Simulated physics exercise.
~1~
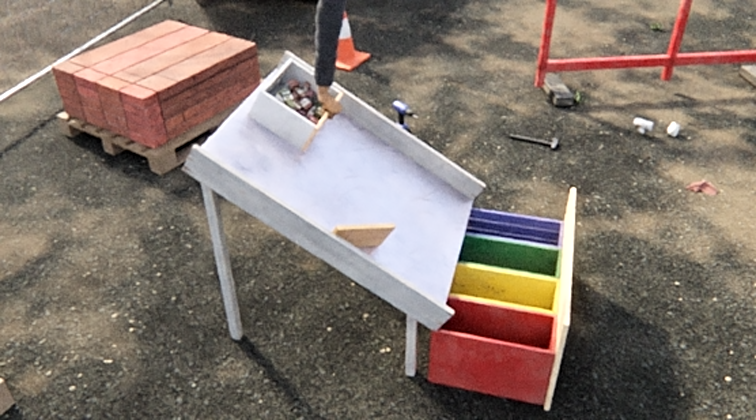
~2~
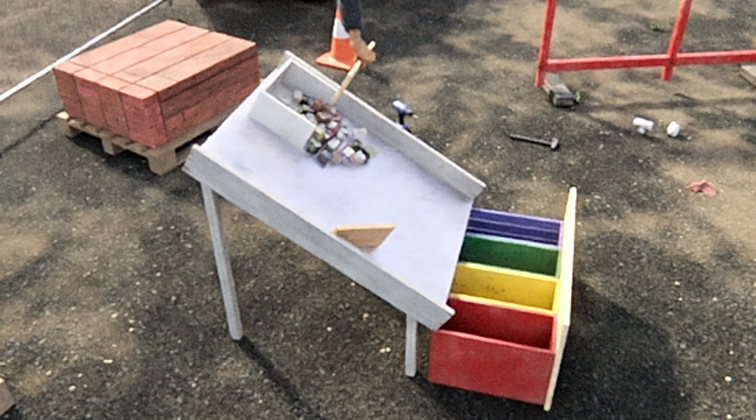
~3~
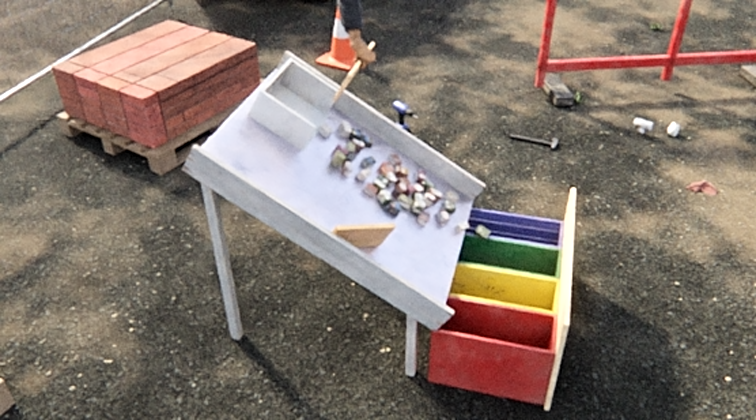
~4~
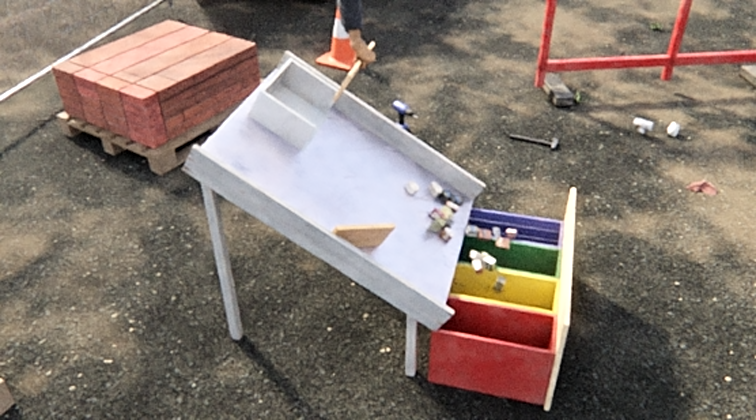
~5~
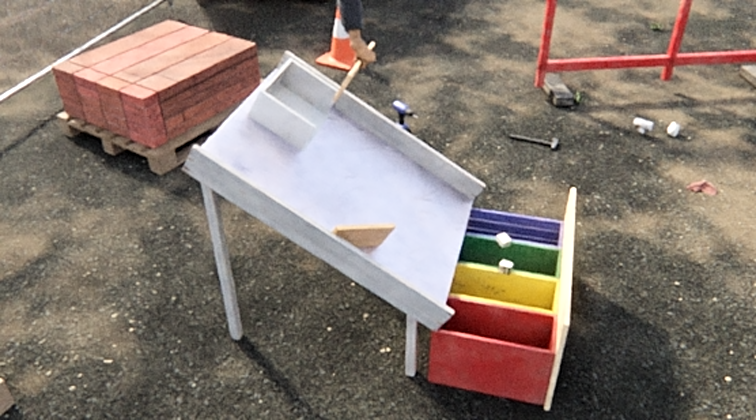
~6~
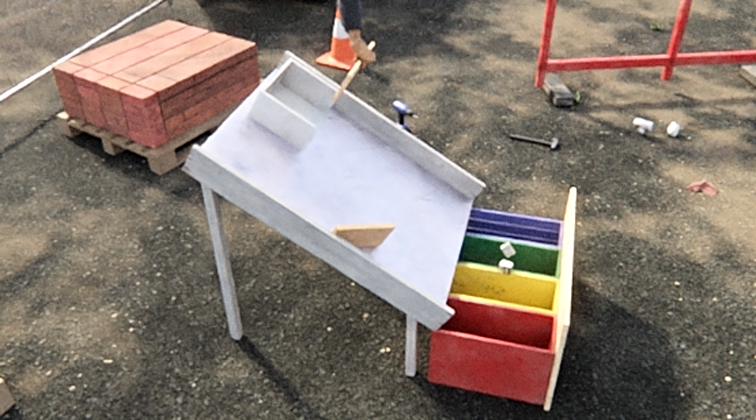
Outdoor yard, gate lifting from a white pen, small cartons tumbling down a sloping table into coloured bins, mostly the green.
